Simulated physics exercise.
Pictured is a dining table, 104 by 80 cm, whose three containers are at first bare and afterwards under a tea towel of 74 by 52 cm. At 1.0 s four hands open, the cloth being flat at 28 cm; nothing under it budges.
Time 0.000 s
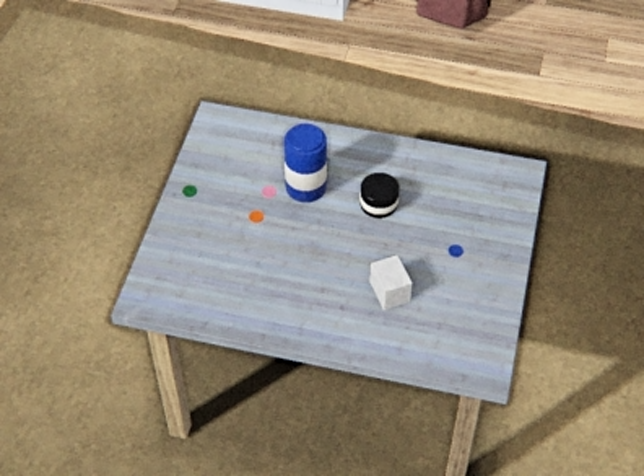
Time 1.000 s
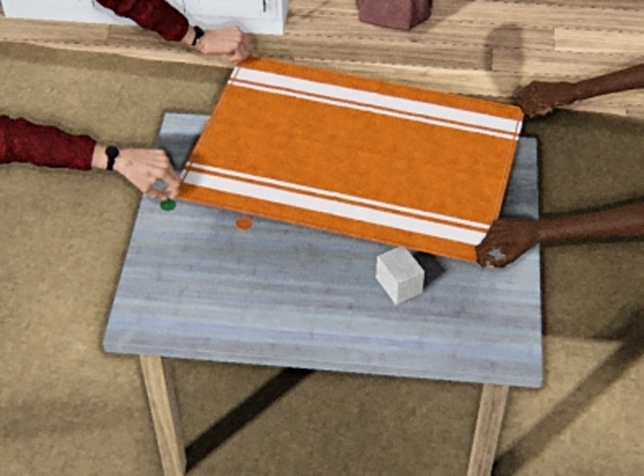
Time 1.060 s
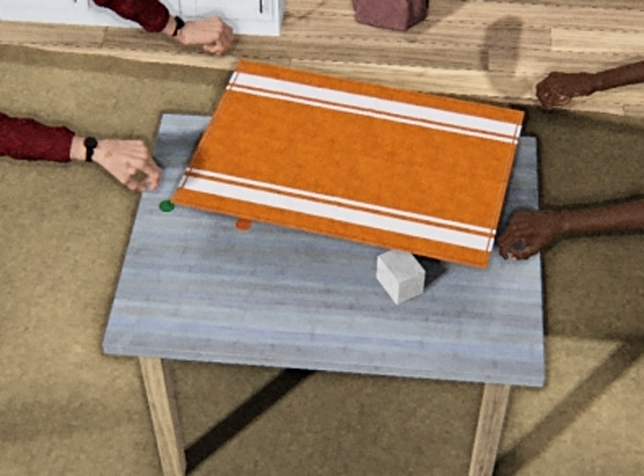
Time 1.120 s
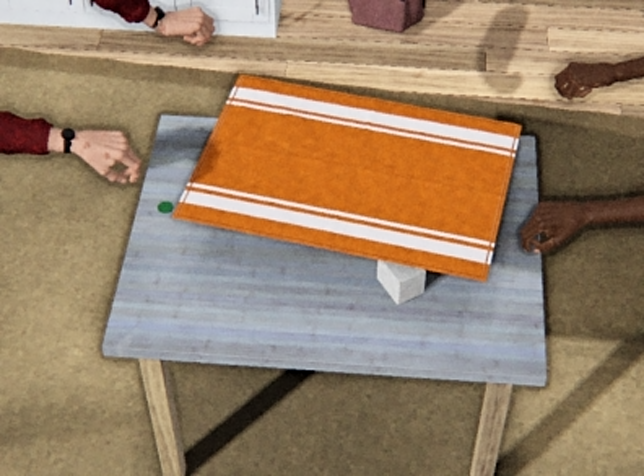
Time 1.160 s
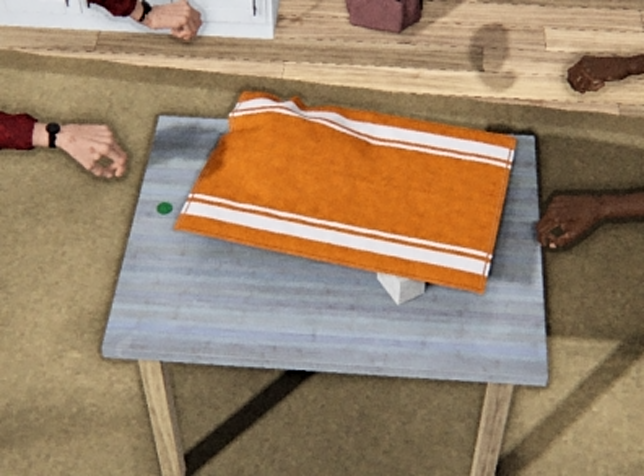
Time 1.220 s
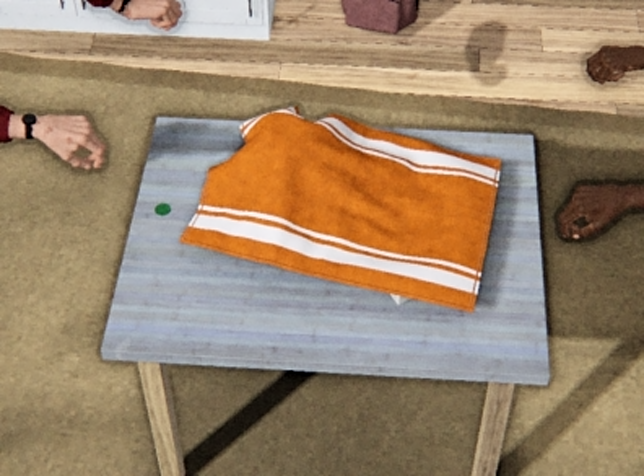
On the table, an orange cloth released by four hands sinks over a blue bottle.
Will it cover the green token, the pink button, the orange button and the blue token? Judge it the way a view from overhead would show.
The green token remains in the open, the pink button vanishes under it, the orange button ends under the cloth, the blue token vanishes under it.
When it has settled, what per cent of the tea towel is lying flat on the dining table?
In the end, around 20 per cent of it lies on the top.
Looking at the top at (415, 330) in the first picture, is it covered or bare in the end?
That spot is exposed.
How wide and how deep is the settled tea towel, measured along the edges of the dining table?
Roughly 72 cm by 52 cm.
By 1.4 s, 15 % of it is down, spanning 72 by 54 cm, above orange button, blue token, pink button.
By 1.6 s, 20 % of it is down, spanning 72 by 53 cm, above orange button, blue token, pink button.
By 1.7 s, 20 % of it is down, spanning 72 by 52 cm, above orange button, blue token, pink button.
By 1.9 s, 20 % of it is down, spanning 72 by 53 cm, above orange button, blue token, pink button.
By 2.7 s, 20 % of it is down, spanning 72 by 53 cm, above orange button, blue token, pink button.
